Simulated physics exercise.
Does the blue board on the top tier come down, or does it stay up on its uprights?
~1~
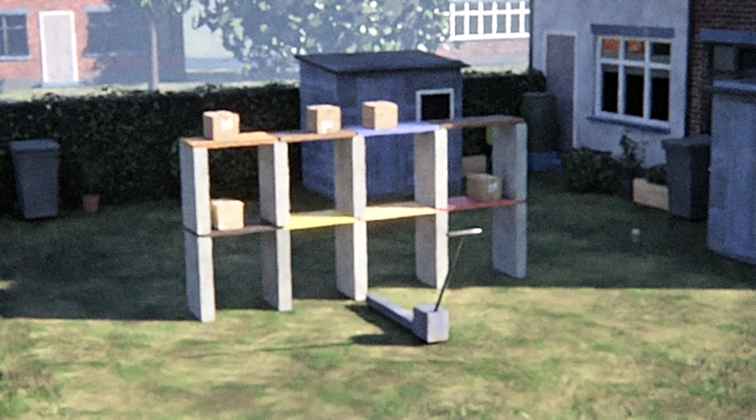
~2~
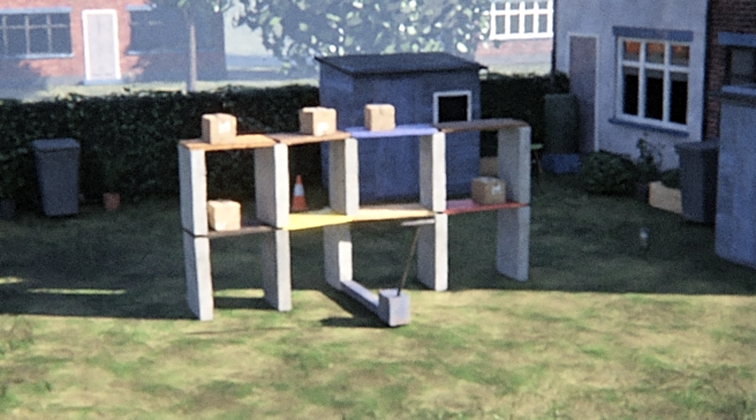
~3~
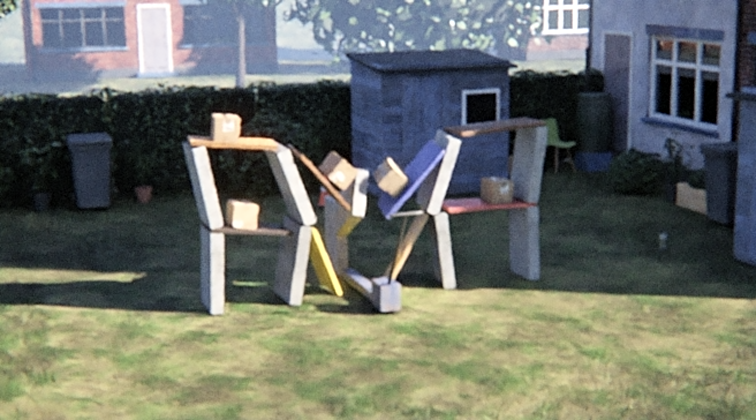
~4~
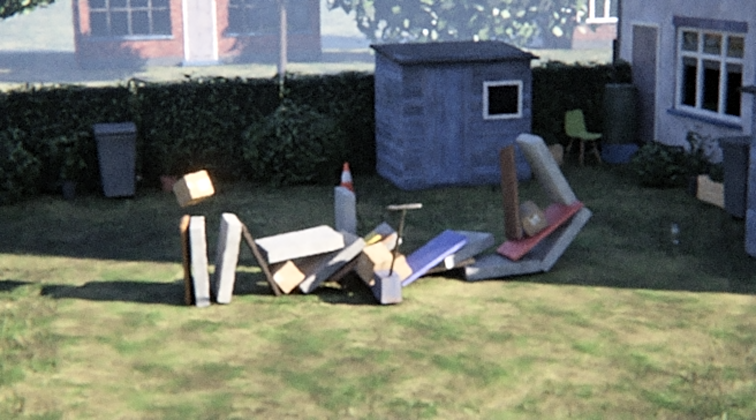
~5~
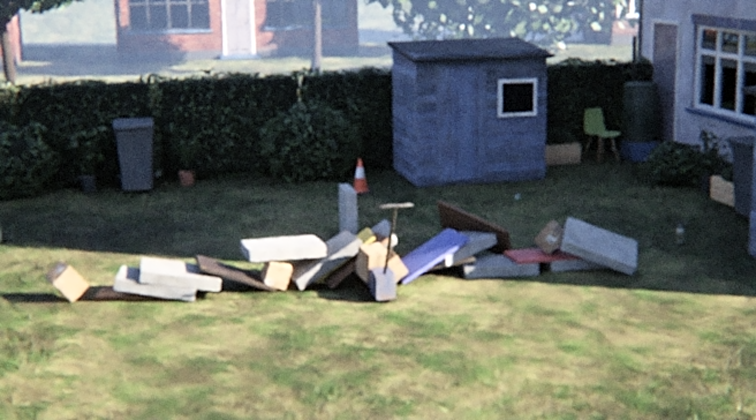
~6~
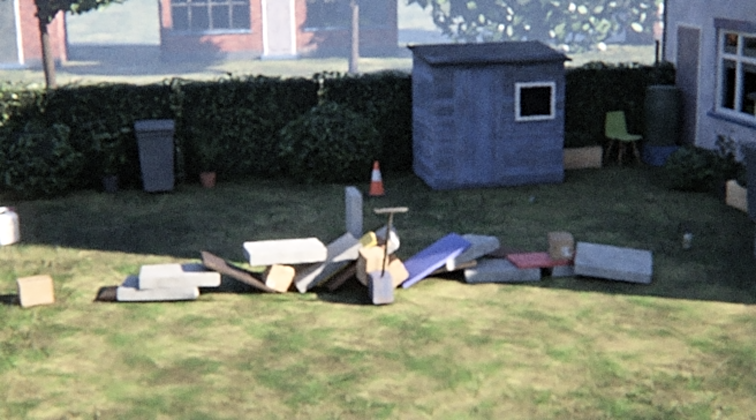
The blue board comes down. It tips into the gap as the middle gives way and ends up slanted low in the heap.
In this clip, a floor jack pushes into the base of a two-tier shelf of boards and grey blocks in a garden. The middle boards drop first, then both sides topple, leaving a low heap with the blue board slanted and one block upright behind.
